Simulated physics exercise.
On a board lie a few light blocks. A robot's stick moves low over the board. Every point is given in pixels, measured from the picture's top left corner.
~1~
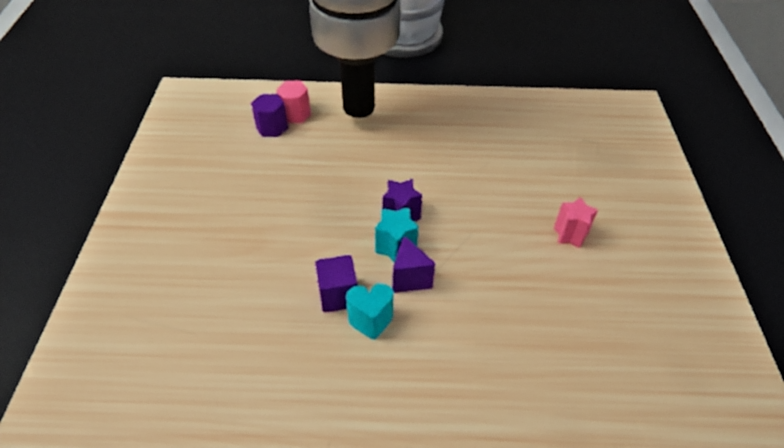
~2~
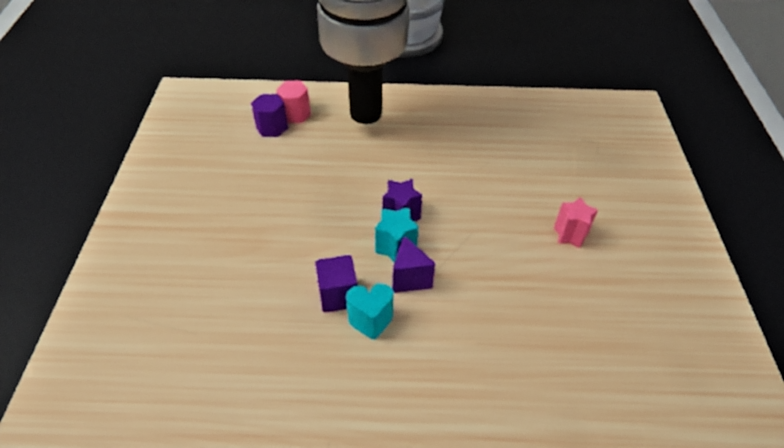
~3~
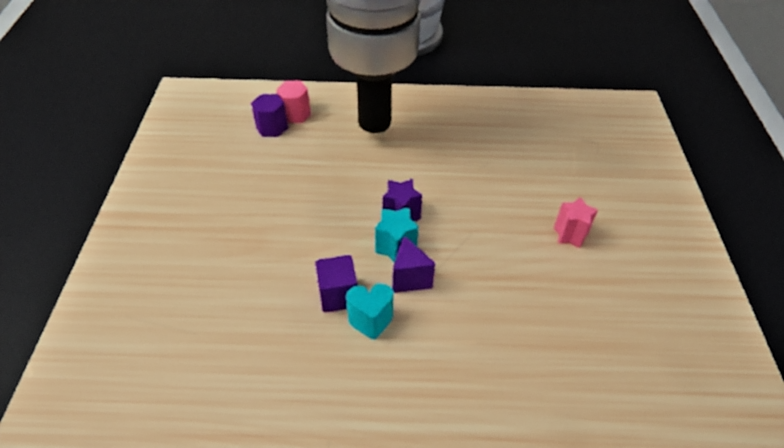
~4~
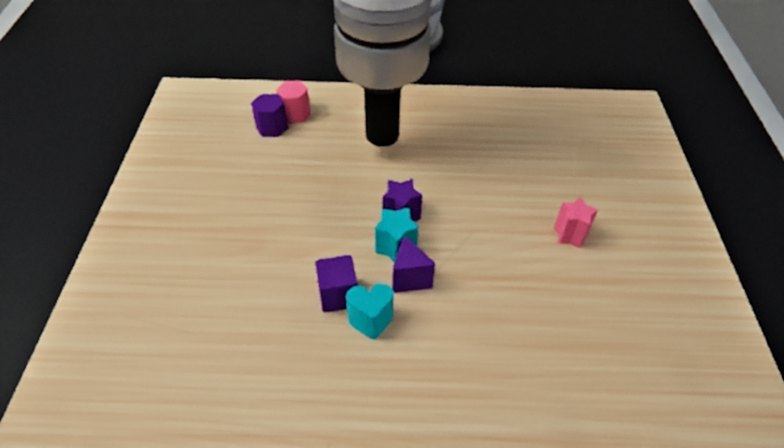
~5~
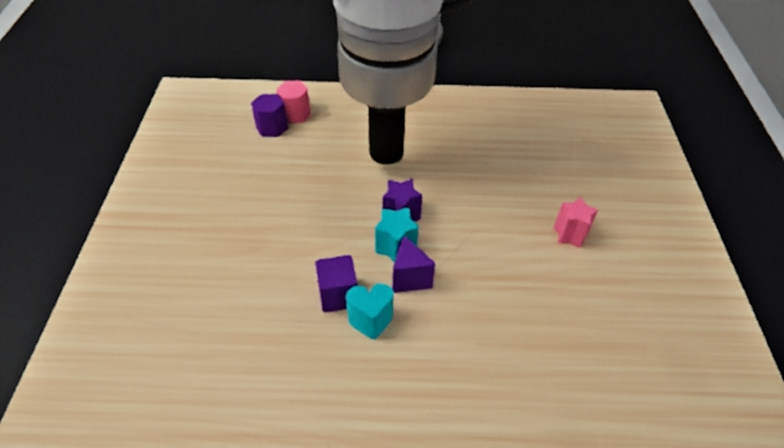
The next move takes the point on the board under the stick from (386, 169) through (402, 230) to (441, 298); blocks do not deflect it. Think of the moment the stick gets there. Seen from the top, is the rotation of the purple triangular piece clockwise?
Final answer: No.
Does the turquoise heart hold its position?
Short answer: No.
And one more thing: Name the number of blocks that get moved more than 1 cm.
I'd say three or more blocks get shifted by more than about 1 cm.
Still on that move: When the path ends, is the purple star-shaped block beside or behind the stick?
Short answer: No.
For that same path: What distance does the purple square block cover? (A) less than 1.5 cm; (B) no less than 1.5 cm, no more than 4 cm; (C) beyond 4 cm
Letter A.
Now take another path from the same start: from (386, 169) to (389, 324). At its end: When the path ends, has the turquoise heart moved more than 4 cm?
I believe not.
What follows on the original path. One third of the way, stick (397, 194); turquoise star-shaped block (398, 234), turned 25° clockwise; purple star-shaped block (408, 207), turned 15° anticlockwise; purple triangular piece (412, 264).
Two thirds of the way, stick (411, 240); turquoise heart (366, 310), turned 30° clockwise; turquoise star-shaped block (395, 282), turned 25° clockwise; purple star-shaped block (419, 258); purple triangular piece (425, 304), turned 75° anticlockwise.
At the end, stick (443, 285); purple square block still; turquoise heart (358, 321), turned 60° clockwise; turquoise star-shaped block (402, 310), turned 75° clockwise; purple star-shaped block (449, 307); purple triangular piece (437, 341), turned 50° anticlockwise.
